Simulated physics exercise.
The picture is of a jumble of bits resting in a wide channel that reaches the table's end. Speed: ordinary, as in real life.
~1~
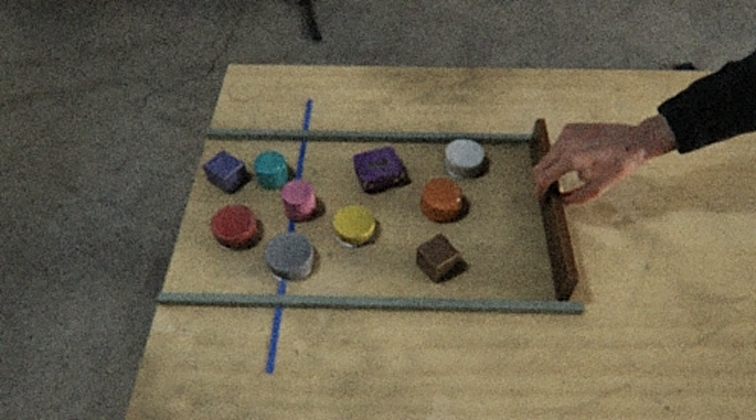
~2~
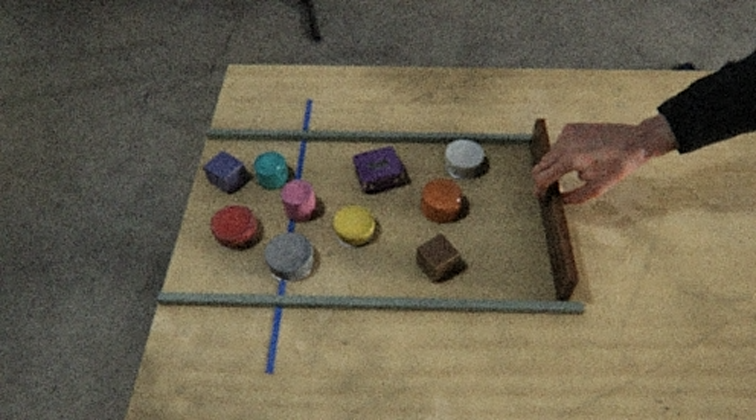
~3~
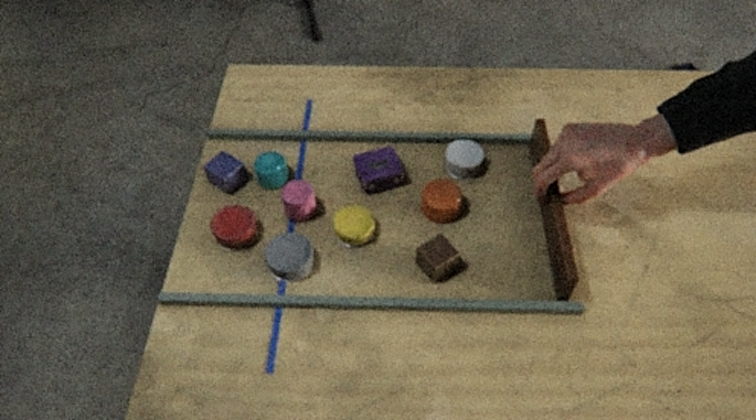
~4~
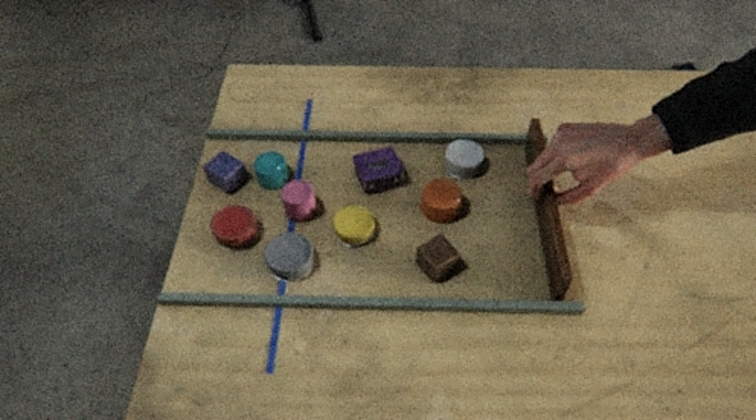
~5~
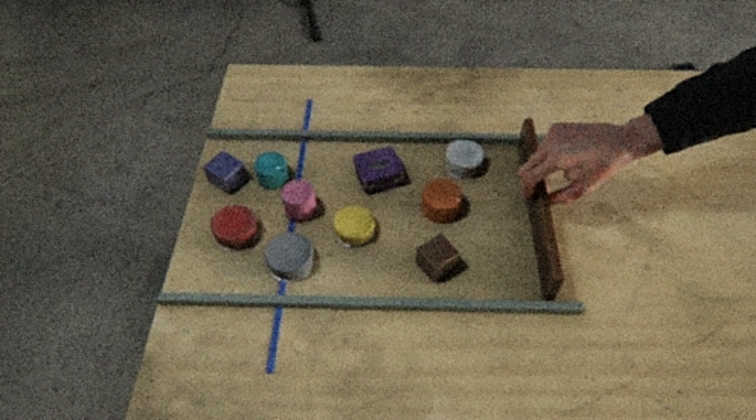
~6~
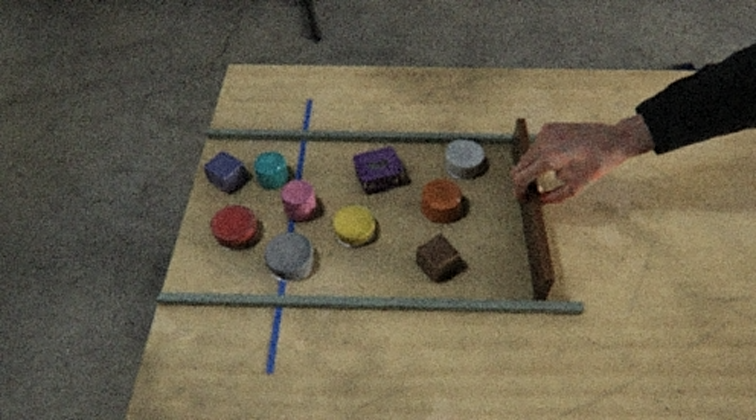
At first, a hand holds a brown board upright at the right end of a channel on a wooden table, with ten colourful pieces scattered inside. The hand then slides the board slightly leftward, towards the white piece, while all the pieces stay where they are.
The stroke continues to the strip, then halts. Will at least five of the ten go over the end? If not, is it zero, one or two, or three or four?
From what happens, the ones that come off the end make zero in total.
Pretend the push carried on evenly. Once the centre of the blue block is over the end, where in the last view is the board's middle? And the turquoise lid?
Roughly at (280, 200) and roughly at (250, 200).
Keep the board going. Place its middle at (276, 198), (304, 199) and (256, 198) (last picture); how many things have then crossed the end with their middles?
Counts per position: 1 / 0 / 1.
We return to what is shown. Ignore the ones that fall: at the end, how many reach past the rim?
Result: 1.
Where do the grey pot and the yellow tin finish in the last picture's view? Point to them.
The grey pot at (230, 261), the yellow tin at (255, 225).
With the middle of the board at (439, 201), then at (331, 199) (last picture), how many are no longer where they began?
By the first moment it's 3, by the second it's 9.
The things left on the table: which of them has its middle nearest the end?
It's the blue block that ends nearest.
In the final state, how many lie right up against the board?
The count in contact is 3.
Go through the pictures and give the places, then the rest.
The first picture shows blue block (226, 172); red tin (235, 228); turquoise lid (271, 170); board (551, 203); tape (293, 212).
The second picture shows red tin (235, 228); board (551, 203).
The third picture shows turquoise lid (271, 170); white pot (464, 160).
The fourth picture shows blue block (226, 172); purple case (378, 171).
The fifth picture shows red tin (235, 228); pink lid (299, 201).
The sixth picture shows blue block (226, 172); red tin (235, 228); turquoise lid (271, 170); board (530, 203); tape (293, 212).
Early on, none off yet; blue block at rest near (226, 172); red tin at rest near (235, 228); turquoise lid at rest near (271, 170).
Finally, the number that fall off is zero.
